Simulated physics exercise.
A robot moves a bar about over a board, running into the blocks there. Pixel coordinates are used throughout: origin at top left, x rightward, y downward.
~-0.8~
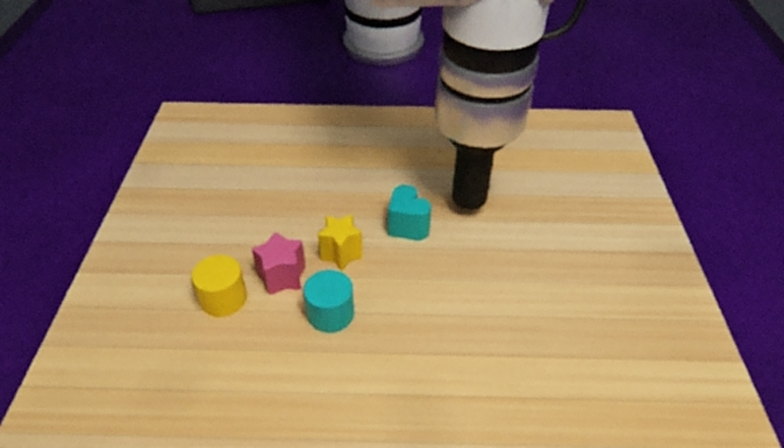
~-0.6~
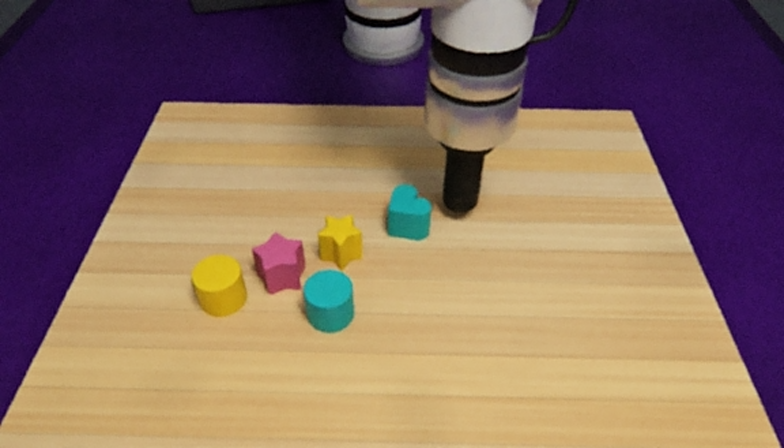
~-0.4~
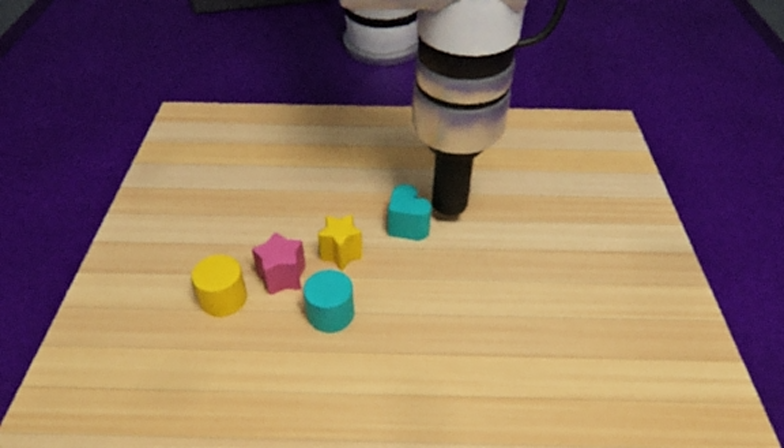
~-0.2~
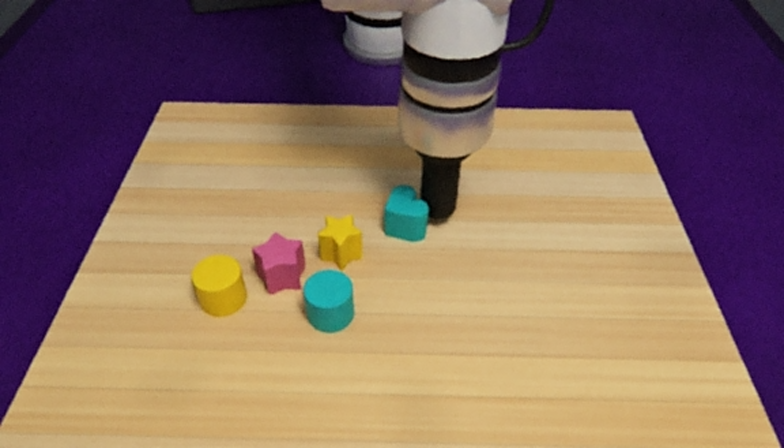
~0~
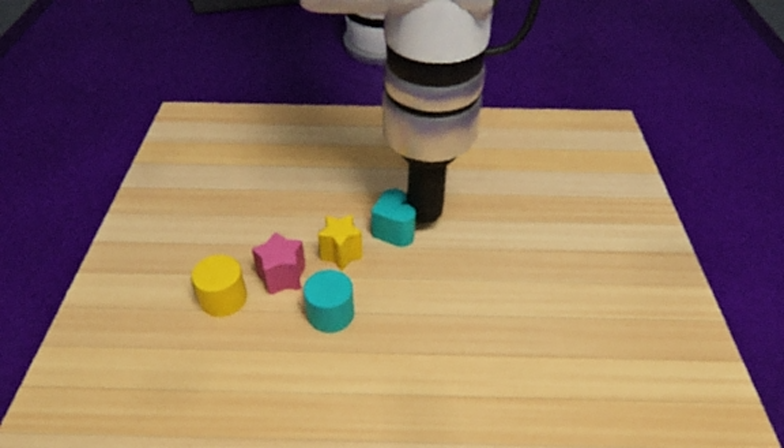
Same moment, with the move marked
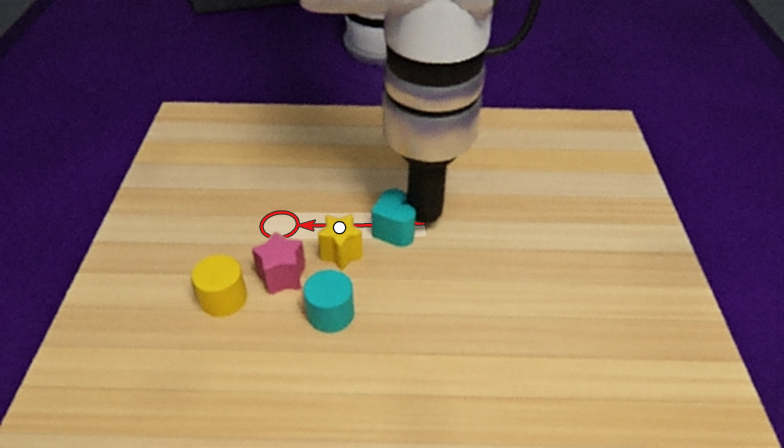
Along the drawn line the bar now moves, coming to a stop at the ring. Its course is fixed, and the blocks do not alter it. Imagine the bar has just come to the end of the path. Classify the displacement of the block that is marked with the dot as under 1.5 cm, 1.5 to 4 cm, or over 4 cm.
Range: 1.5 to 4 cm.
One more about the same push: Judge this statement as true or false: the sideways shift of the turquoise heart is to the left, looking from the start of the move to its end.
Answer: True.
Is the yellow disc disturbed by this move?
That block stays in place.
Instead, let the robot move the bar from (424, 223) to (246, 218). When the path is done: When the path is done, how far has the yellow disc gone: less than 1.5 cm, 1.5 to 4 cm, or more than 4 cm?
Once the path is done, the yellow disc lies within 1.5 cm of its present place.
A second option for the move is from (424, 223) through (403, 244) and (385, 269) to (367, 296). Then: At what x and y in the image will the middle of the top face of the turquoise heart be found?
At pixel (362, 219).
Path on the board, from (424, 223) via (376, 225) and (328, 226), ending at (280, 225); the dot is on the yellow star-shaped block.
On the path given first. One third of the way, bar (376, 213); yellow star-shaped block (328, 233), turned 45° anticlockwise; turquoise heart (344, 208).
Two thirds of the way, bar (326, 214); pink star-shaped block (275, 254), turned 15° clockwise; yellow star-shaped block (319, 236), turned 85° anticlockwise; turquoise heart (294, 211).
At the end, bar (278, 213); yellow disc in place; pink star-shaped block (275, 254), turned 15° clockwise; yellow star-shaped block (319, 236), turned 85° anticlockwise; turquoise heart (252, 218), turned 35° anticlockwise.
